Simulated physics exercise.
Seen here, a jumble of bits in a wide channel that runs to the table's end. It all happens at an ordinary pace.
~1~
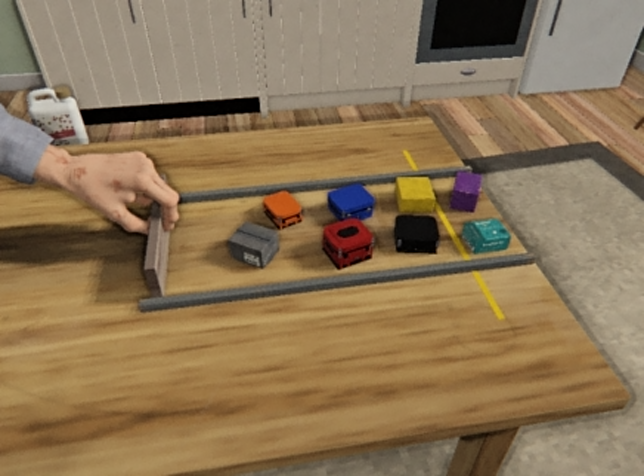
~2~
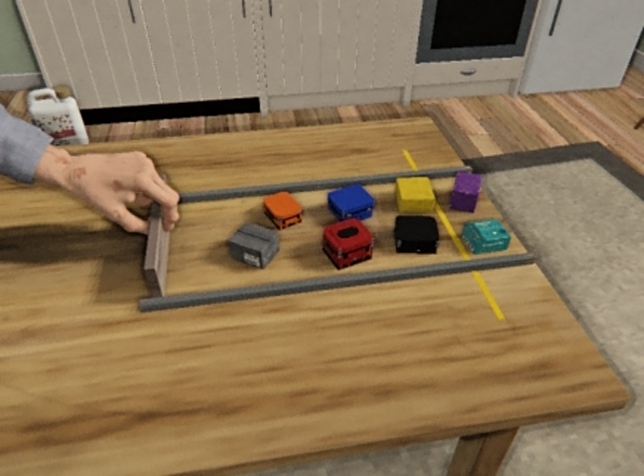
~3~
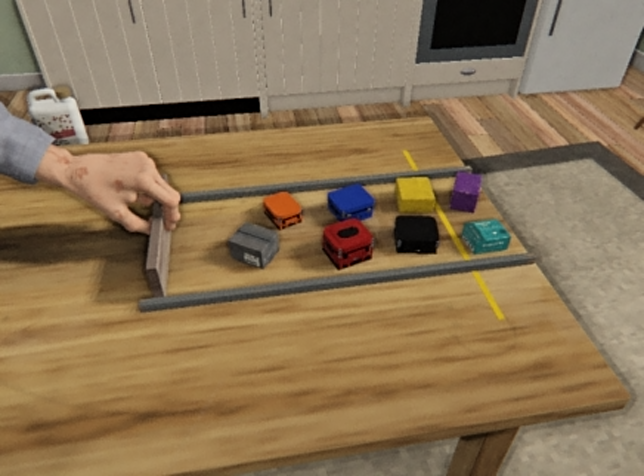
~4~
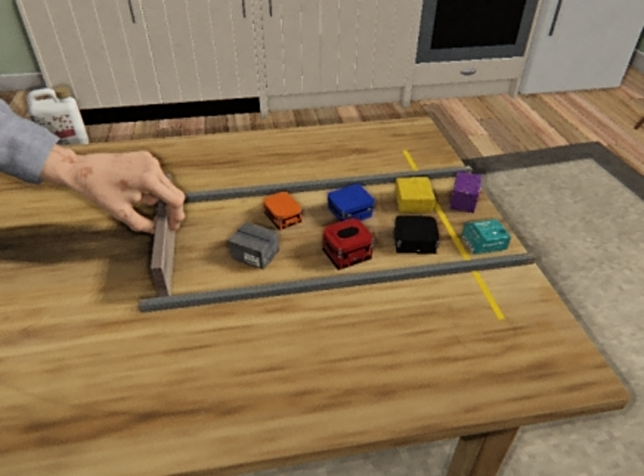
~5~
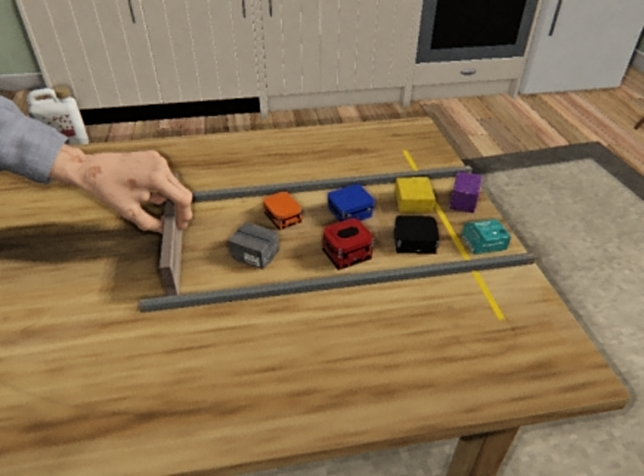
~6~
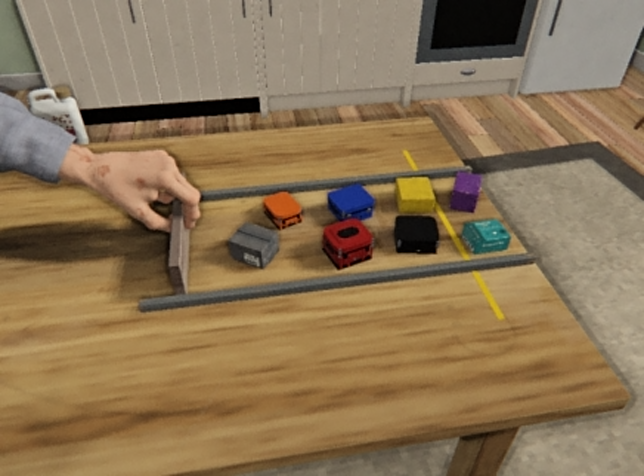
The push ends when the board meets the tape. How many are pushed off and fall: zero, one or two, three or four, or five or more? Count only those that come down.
As it turns out, the number that fall off is three or four.
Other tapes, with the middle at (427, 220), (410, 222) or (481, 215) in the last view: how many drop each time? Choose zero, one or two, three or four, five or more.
In that order: Three or four; just one or two; five or more.
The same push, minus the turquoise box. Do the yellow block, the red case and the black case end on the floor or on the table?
The yellow block falls, the red case stays on, the black case survives.
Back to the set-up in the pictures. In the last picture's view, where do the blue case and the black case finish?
The blue case at (481, 192), the black case at (513, 233).
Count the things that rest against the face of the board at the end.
The number is 3.
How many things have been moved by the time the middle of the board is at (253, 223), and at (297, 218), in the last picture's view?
By then 1, and 3.
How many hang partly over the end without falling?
The number is 2.
Soon after, none off yet; purple block at rest near (466, 192); turquoise box at rest near (486, 237); yellow block at rest near (414, 195).
In the end, the number that fall off is three or four; gone, yellow block, turquoise box and purple block.
